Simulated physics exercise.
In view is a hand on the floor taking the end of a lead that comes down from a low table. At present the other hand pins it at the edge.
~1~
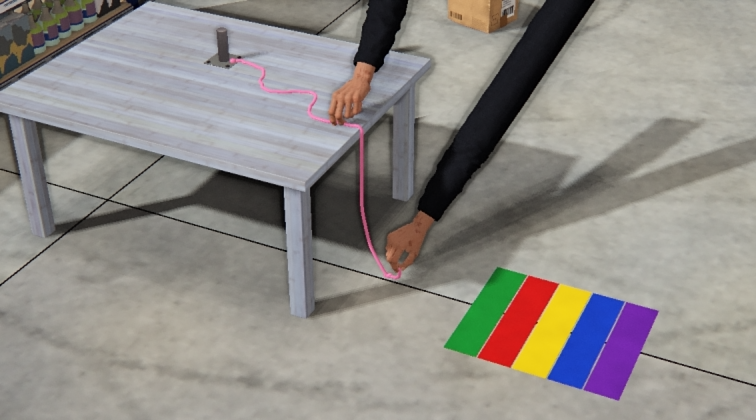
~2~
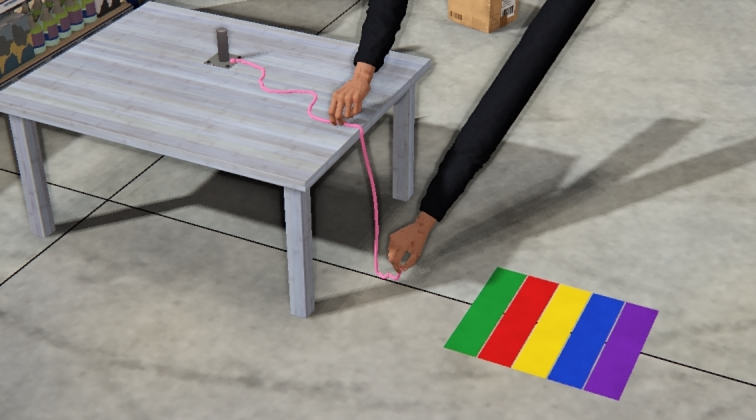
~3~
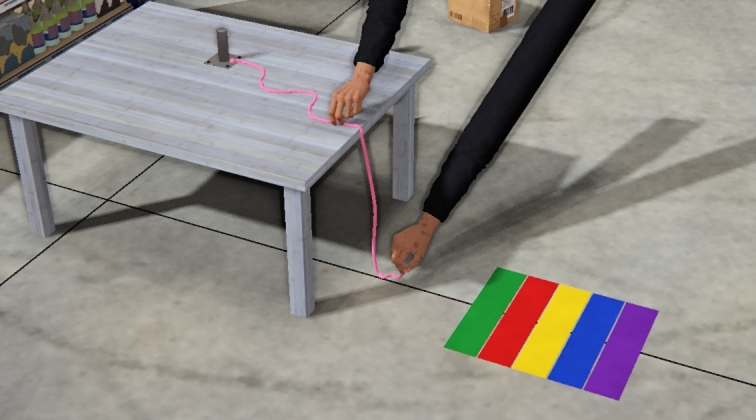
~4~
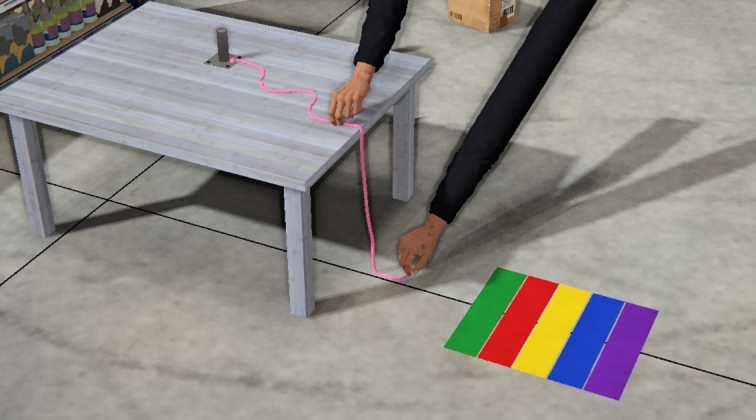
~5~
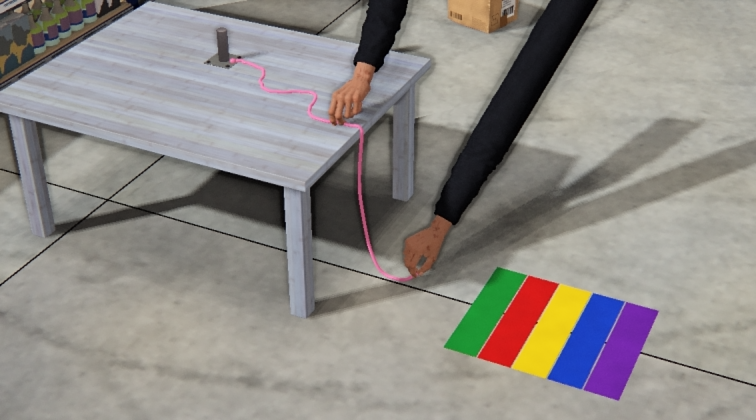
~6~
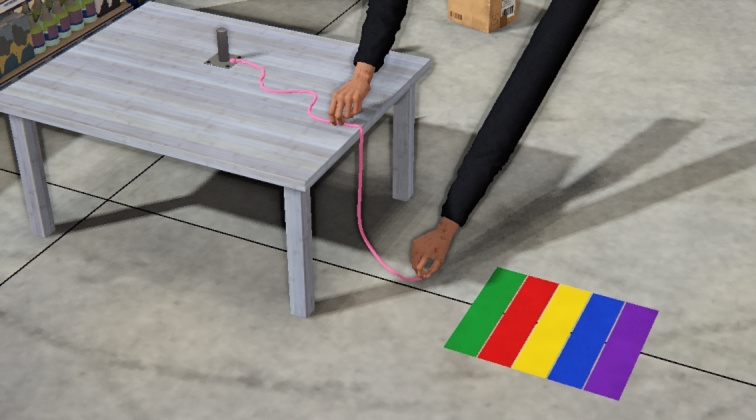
A hand on the floor slowly pulls the end of a pink cord slightly right.
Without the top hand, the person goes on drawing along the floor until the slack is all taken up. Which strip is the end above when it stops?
The yellow one.
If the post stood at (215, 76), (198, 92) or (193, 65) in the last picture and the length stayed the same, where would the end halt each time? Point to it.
The three places are (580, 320), (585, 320) and (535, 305), in that order.
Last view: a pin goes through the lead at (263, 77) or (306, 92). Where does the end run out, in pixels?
Try one gives (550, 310); try two gives (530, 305).
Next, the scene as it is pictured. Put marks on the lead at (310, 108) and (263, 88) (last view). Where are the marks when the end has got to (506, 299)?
About (356, 113), and the other about (291, 85).
Early on, end near (506, 299); over green.
Midway, end near (541, 309); over yellow.
At the end of the slack, end near (562, 315); over yellow. It gets as far as the yellow strip.
